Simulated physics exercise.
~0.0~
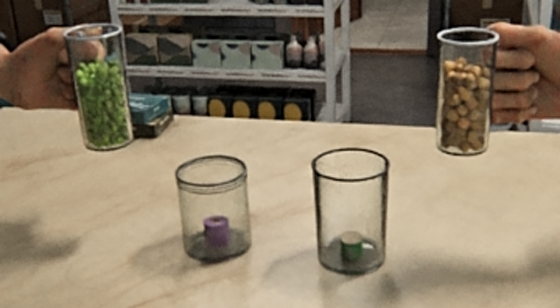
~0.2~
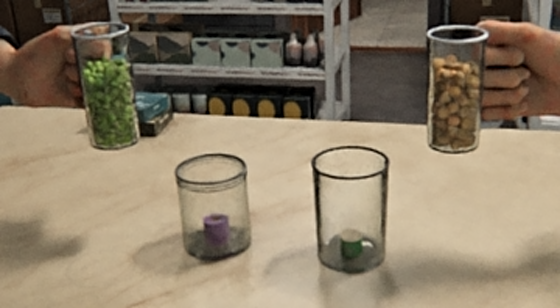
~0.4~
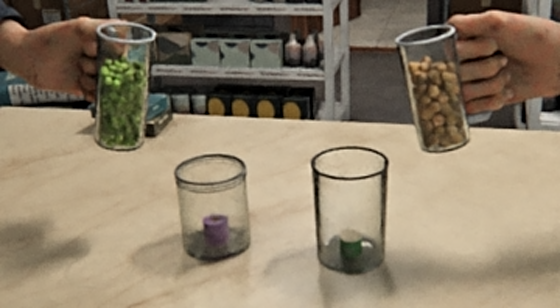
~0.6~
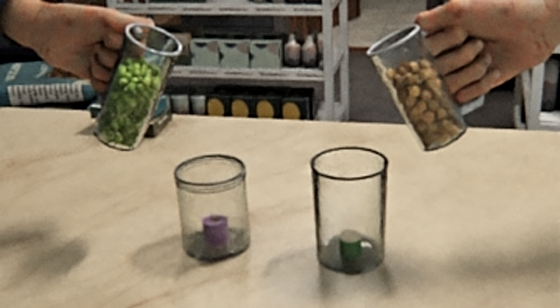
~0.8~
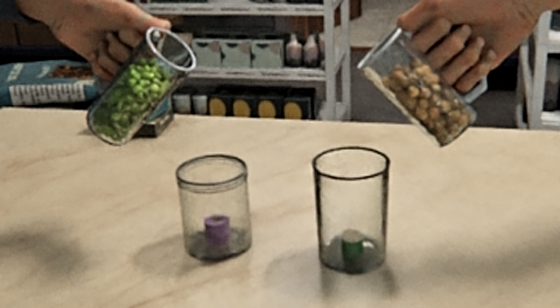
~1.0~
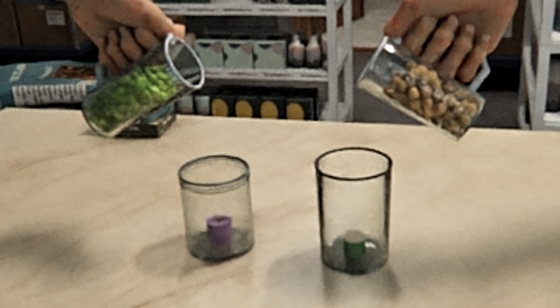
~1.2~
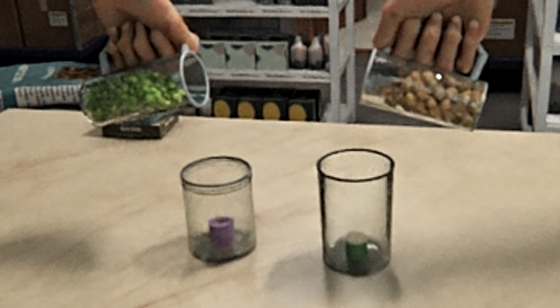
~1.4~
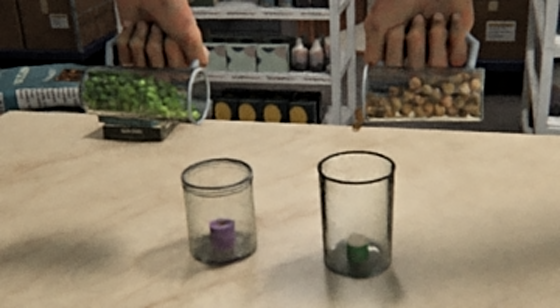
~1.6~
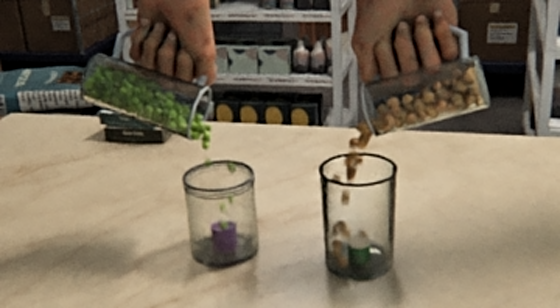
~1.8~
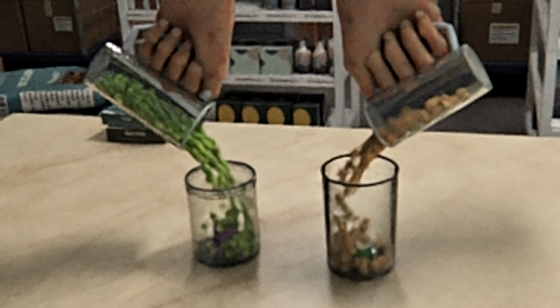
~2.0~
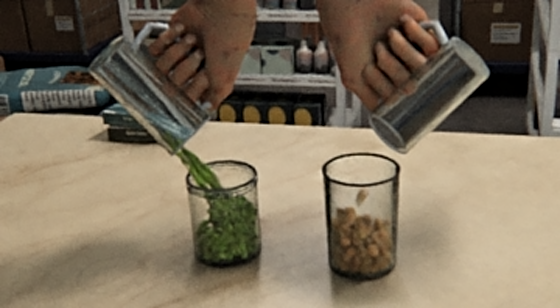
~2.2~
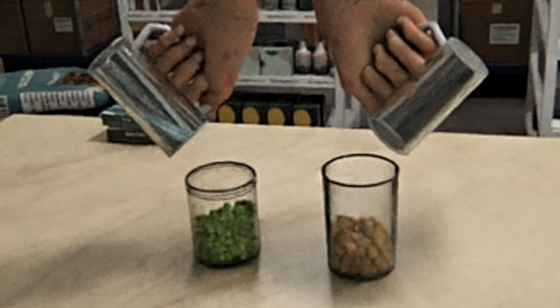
Two hands tilt clear cups, one of green pieces and one of tan chunks, over a pair of glass containers holding small purple and green objects, and pour until both cups are empty, leaving the left container fuller and both objects buried from view.
